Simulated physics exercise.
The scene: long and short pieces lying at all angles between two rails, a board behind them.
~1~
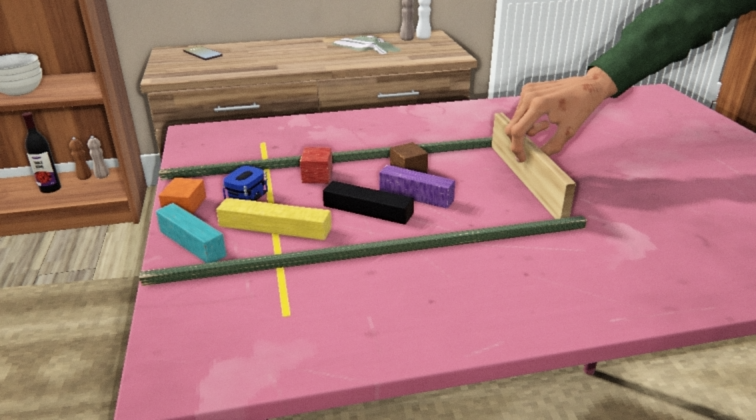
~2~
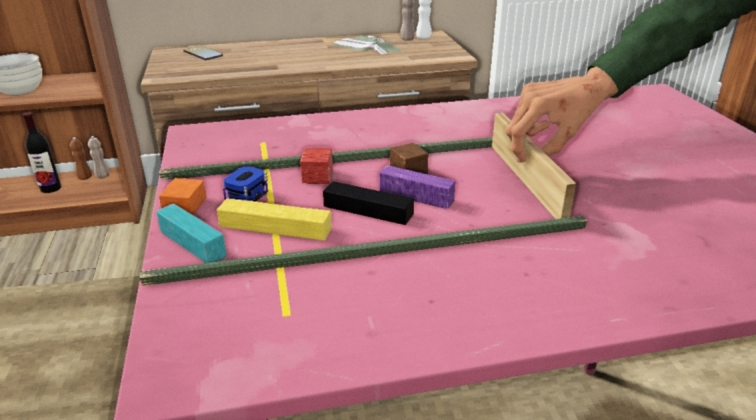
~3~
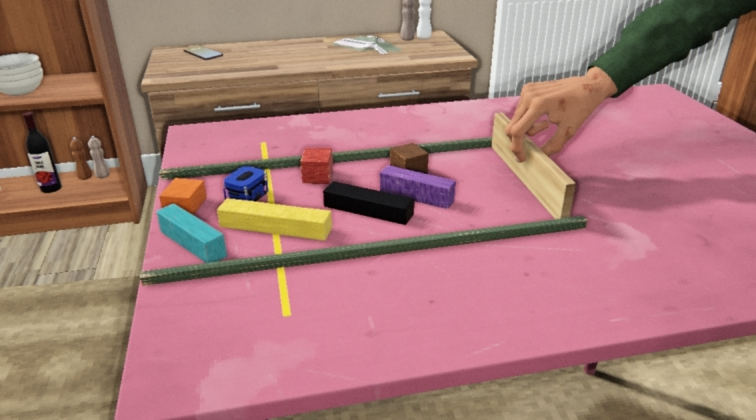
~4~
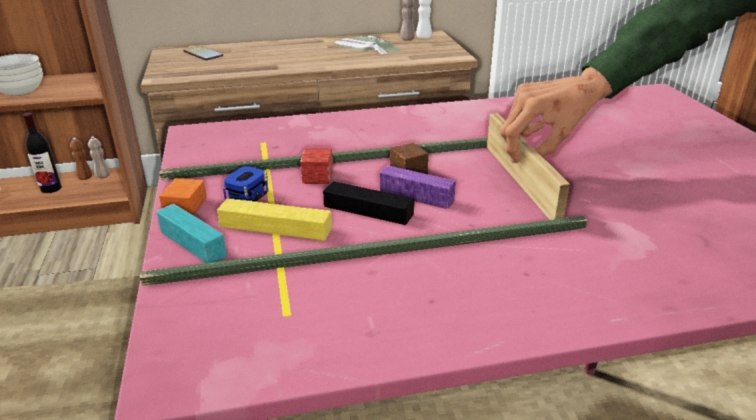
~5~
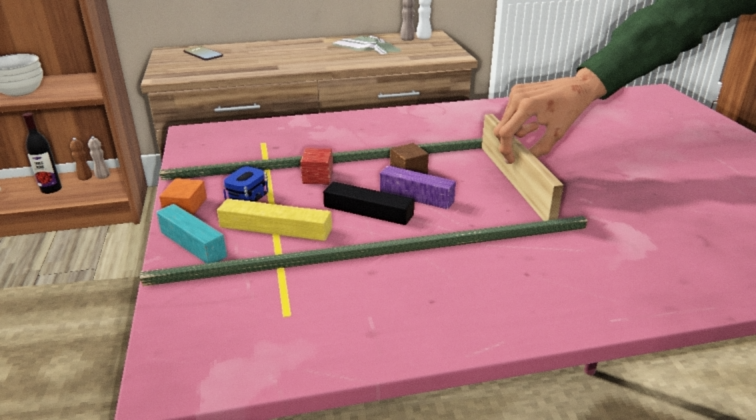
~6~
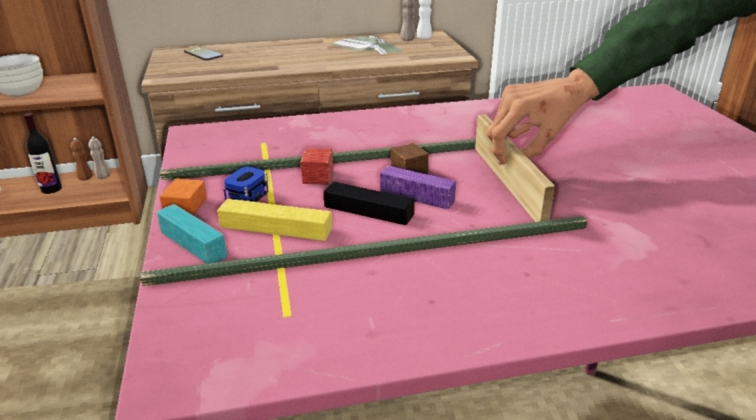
A hand in a dark green sleeve slides a pale wooden board slightly leftward between two green rails on a pink table, seen from above at an angle by a still camera. Orange, turquoise, blue and yellow pieces lie on the left around a yellow tape line, with red, black, brown and purple ones nearer the board. The board first barely moves, then creeps left, while every piece stays put.
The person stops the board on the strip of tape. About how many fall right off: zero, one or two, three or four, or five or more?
The number that fall off is zero.
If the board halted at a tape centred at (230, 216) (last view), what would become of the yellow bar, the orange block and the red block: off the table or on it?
The yellow bar stays on; the orange block is lost; the red block survives.
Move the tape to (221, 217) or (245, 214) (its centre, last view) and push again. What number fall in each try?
Down on the floor: 2 and 1.
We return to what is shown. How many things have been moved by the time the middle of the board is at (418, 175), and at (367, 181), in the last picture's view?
At the one place 2, at the other 4.
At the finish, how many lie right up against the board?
The number is 3.
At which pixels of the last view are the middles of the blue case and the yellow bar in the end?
Near (204, 193) and (215, 230).
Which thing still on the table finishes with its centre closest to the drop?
It is the orange block.
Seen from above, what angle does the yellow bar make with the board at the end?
Roughly 30° out of line.
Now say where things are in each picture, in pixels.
The first picture shows orange block (183, 197); turquoise bar (190, 233); blue case (245, 187); board (528, 163); tape (272, 210).
The second picture shows turquoise bar (191, 233); brown block (409, 162).
The third picture shows blue case (246, 186); purple bar (417, 187).
The fourth picture shows orange block (184, 197); yellow bar (275, 219).
The fifth picture shows turquoise bar (191, 234); board (517, 164).
The sixth picture shows orange block (184, 197); turquoise bar (191, 234); blue case (246, 187); board (510, 165); tape (273, 211).
Soon after, none off yet; orange block at rest near (184, 197); turquoise bar at rest near (191, 234); blue case at rest near (246, 187).
Then, none off yet; orange block at rest near (184, 197); turquoise bar at rest near (191, 234); blue case moving near (241, 188).
At rest, the number that fall off is zero.
